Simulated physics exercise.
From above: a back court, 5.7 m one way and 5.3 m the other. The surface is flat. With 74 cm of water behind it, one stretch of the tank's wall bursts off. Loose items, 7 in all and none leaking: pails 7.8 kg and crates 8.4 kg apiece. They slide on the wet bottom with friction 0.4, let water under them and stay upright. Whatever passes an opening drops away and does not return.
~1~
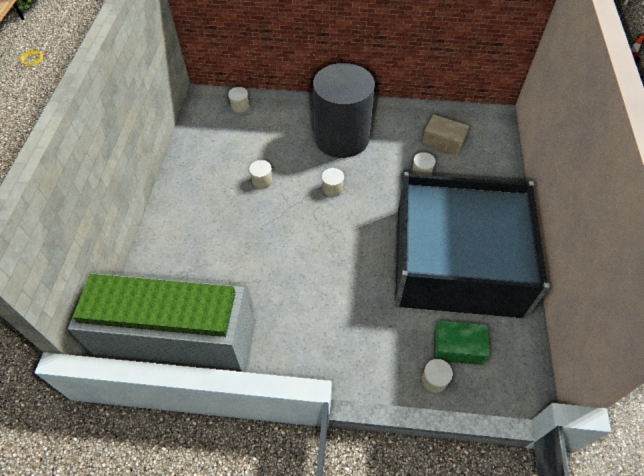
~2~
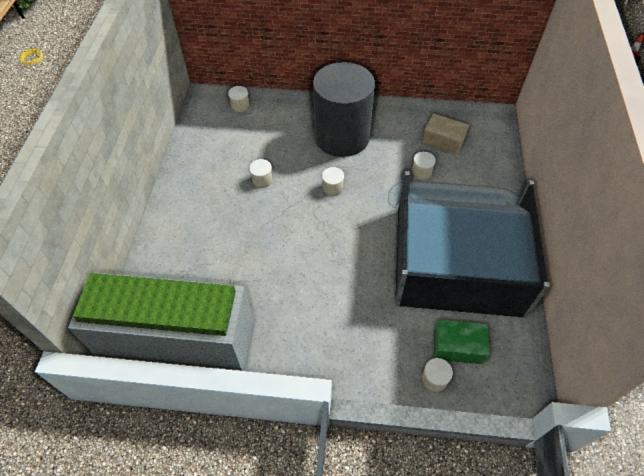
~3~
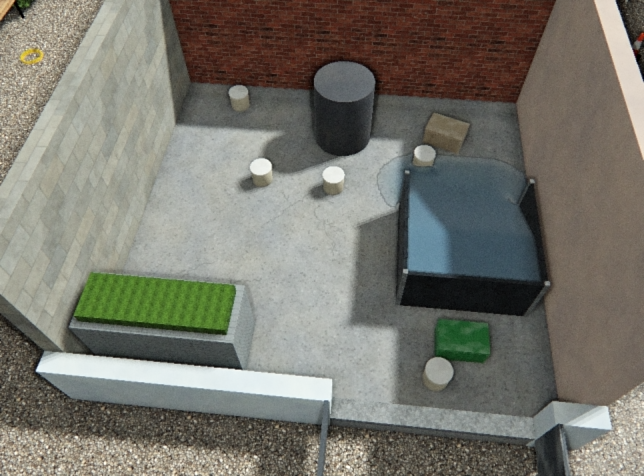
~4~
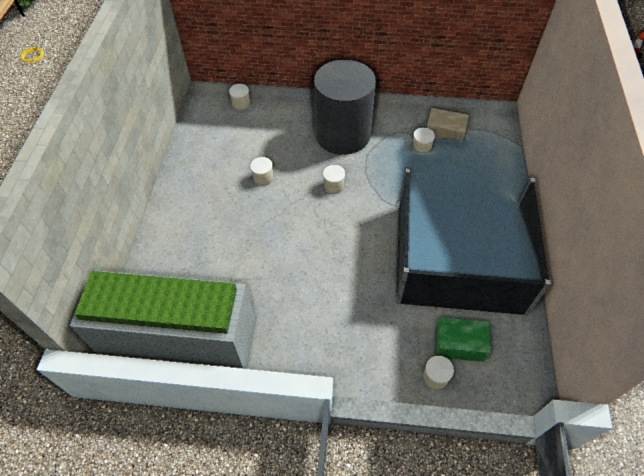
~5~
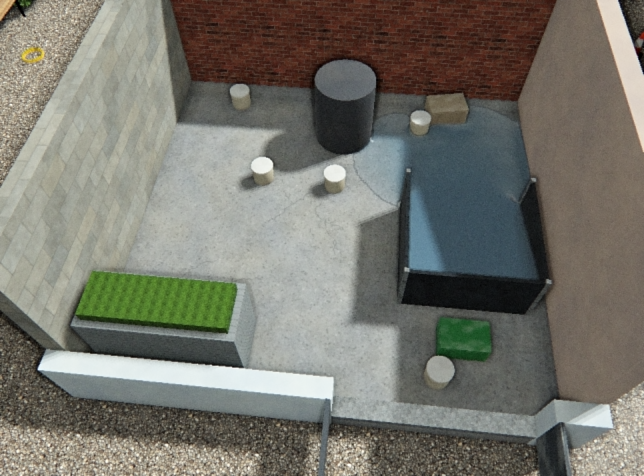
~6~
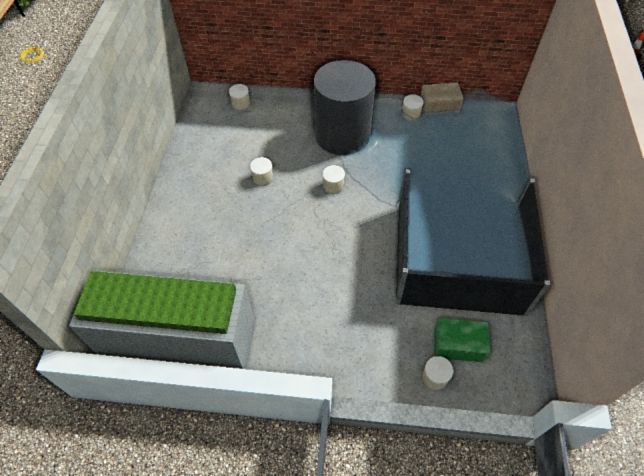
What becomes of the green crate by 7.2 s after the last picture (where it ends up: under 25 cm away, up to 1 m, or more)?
Green crate stays put.
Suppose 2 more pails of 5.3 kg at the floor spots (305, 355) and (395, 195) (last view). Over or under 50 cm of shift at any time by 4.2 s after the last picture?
In turn: Under, more.
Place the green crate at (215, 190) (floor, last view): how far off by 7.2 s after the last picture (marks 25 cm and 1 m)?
It travels far.
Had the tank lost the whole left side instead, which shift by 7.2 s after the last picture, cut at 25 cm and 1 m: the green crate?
Then the green crate moves a short way.
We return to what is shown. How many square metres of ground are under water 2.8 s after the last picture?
Roughly 20 m2.
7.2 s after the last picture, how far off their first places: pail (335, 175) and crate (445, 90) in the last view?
In that order: 140 cm, 450 cm.
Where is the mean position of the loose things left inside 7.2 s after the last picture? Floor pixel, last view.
At about (278, 254).
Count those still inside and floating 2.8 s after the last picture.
I count 3.
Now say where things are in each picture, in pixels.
In the first picture, the green crate at (463, 338), on the bottom; 2.4 m2 under water; 0 of 7 have shifted.
In the second picture, the green crate at (463, 337), on the bottom; water covers 3.4 m2; 0 of 7 have shifted.
In the third picture, the green crate at (464, 336) rests on the ground; water covers 4.6 m2; 1 of 7 have shifted.
In the fourth picture, the green crate at (465, 335), on the bottom; 5.8 m2 under water; 2 of 7 have shifted.
In the fifth picture, the green crate at (465, 335), on the bottom; water covers 7.2 m2; 2 of 7 have shifted.
In the sixth picture, the green crate at (464, 335) rests on the ground; water covers 8.3 m2; 2 of 7 have shifted.
Then, 0.9 s after the last picture the green crate is near (464, 335), 0.0 m from its start, aground; 0 of 7 are out; 2 afloat.
Then, 2.8 s after the last picture the green crate is near (464, 335), 0.0 m from its start, aground; 0 of 7 are out; 3 afloat.
Then, 4.8 s after the last picture the green crate is near (464, 335), 0.0 m from its start, aground; 0 of 7 are out; 2 afloat.
Then, 7.2 s after the last picture the green crate is near (464, 335), 0.0 m from its start, aground; 0 of 7 are out; 2 afloat.
